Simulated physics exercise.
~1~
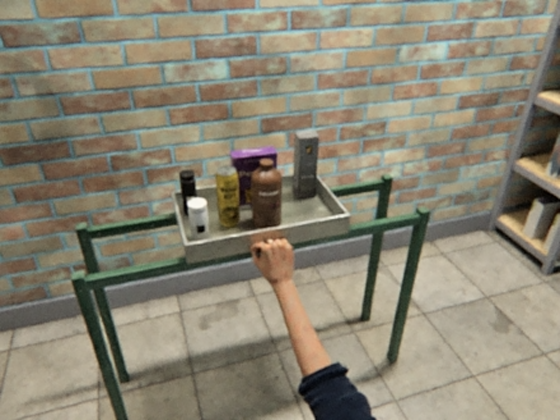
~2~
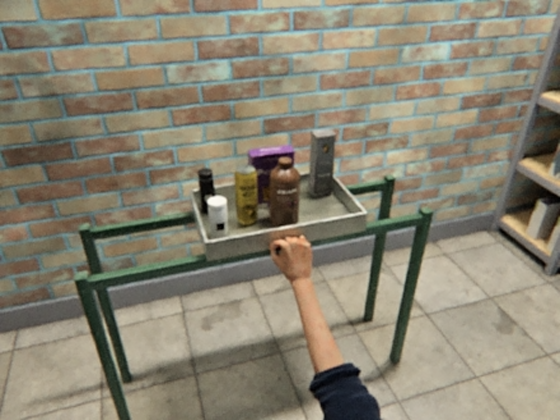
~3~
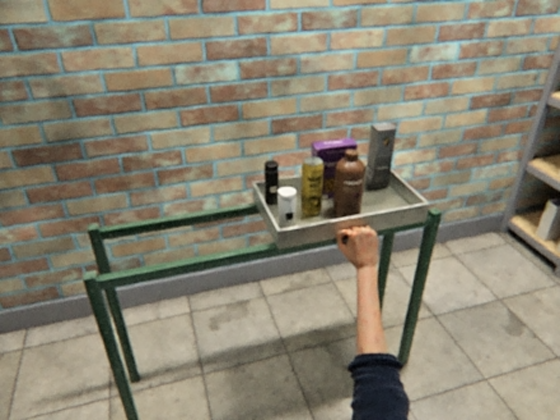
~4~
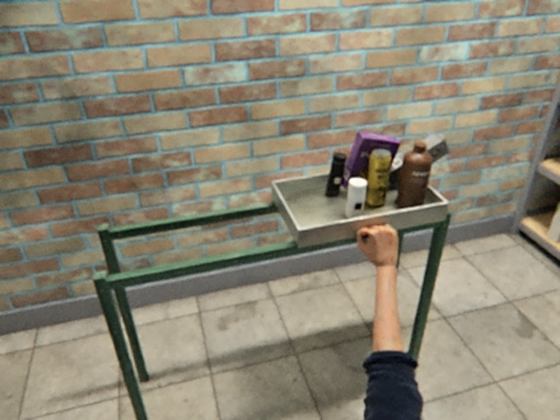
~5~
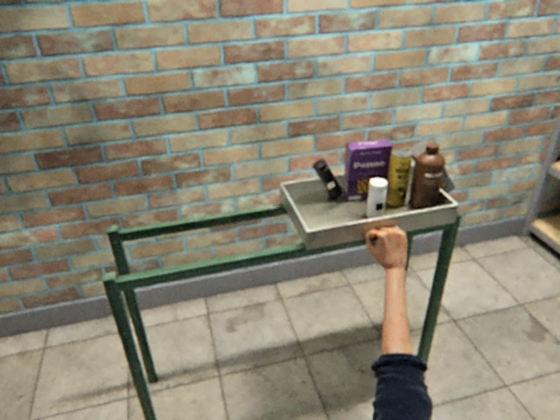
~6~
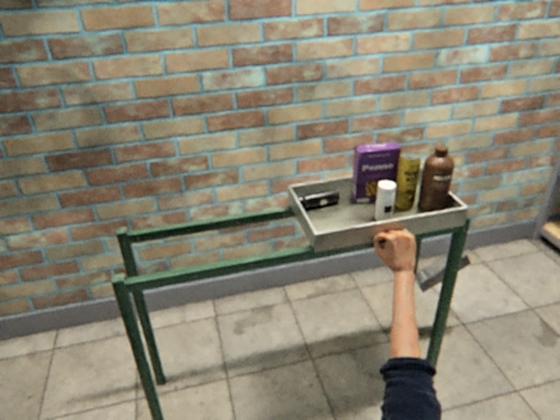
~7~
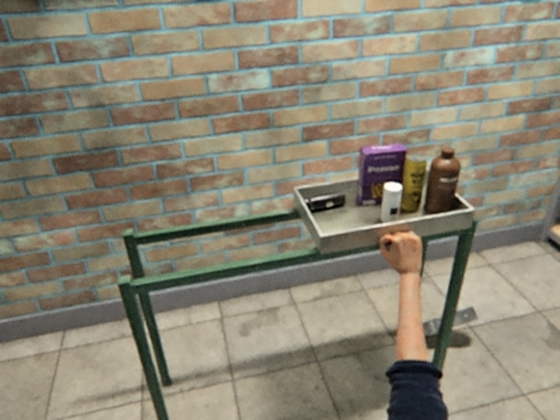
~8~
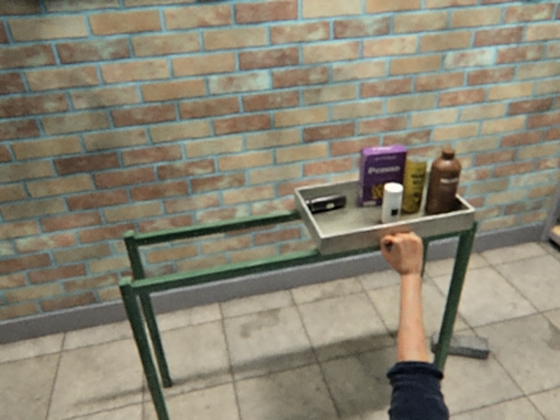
The footage shows a hand pushing a tray of bottles and packages rightward along a green frame until it stops at the right end, where the grey carton tips over the edge to the floor and the black shaker topples, while the other items shift but remain upright.
